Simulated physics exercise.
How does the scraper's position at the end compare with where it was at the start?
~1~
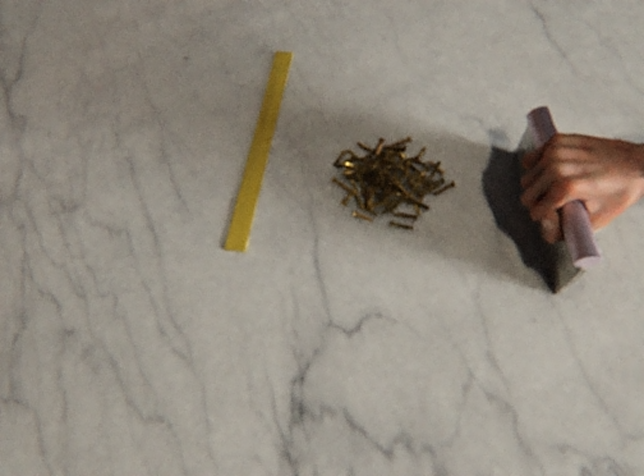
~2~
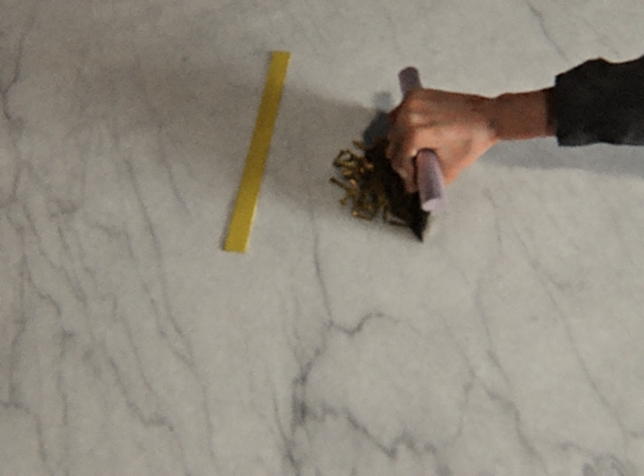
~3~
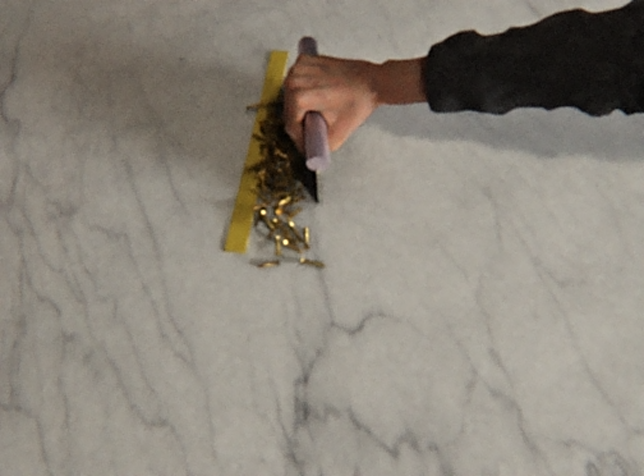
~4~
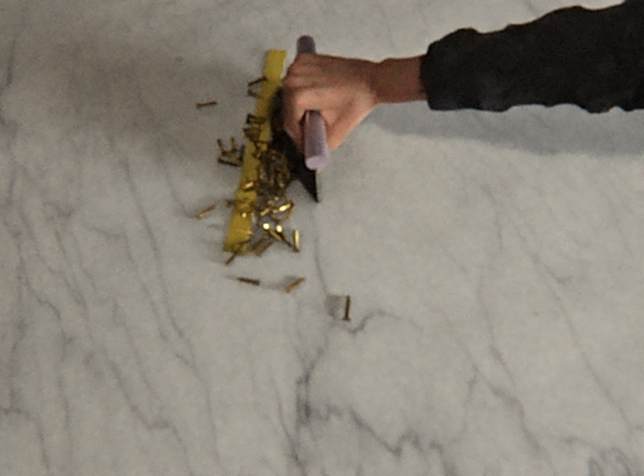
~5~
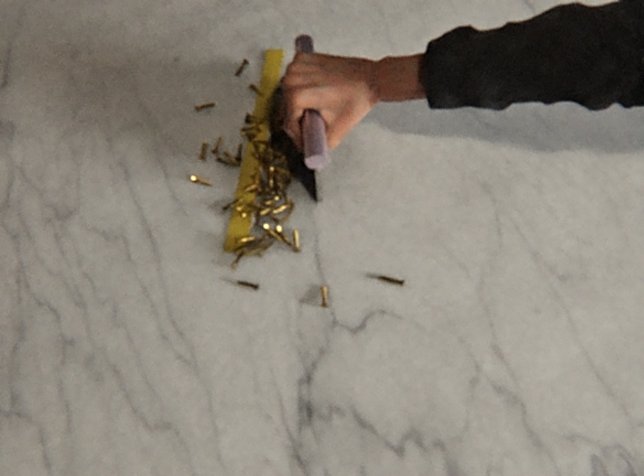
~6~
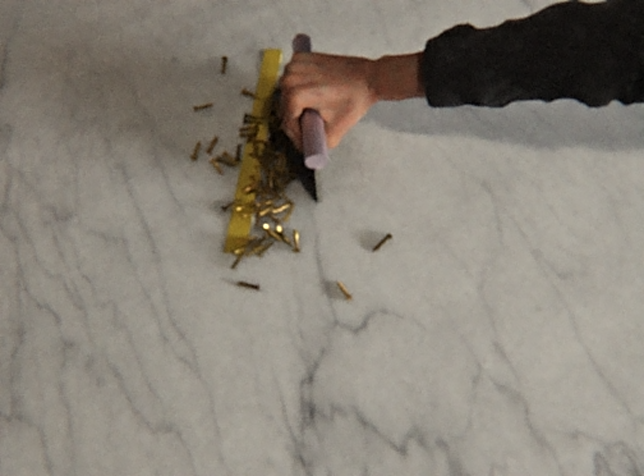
At the start the scraper is on the right, clear of the heap of screws. By the end it is well to the left and a little higher up, held right beside the yellow strip.
At first, a small heap of brass-coloured screws lies on a veined marble surface, with a yellow strip to its left and a hand gripping a scraper to its right. The hand pushes the scraper leftward until its blade meets the heap. It keeps going left, driving the screws against the strip and spreading them along it. The scraper then halts just short of the strip, while several screws scatter past it and toward the bottom. In the end, many screws lie crowded along the strip, with a few strays beyond it and to the lower right.
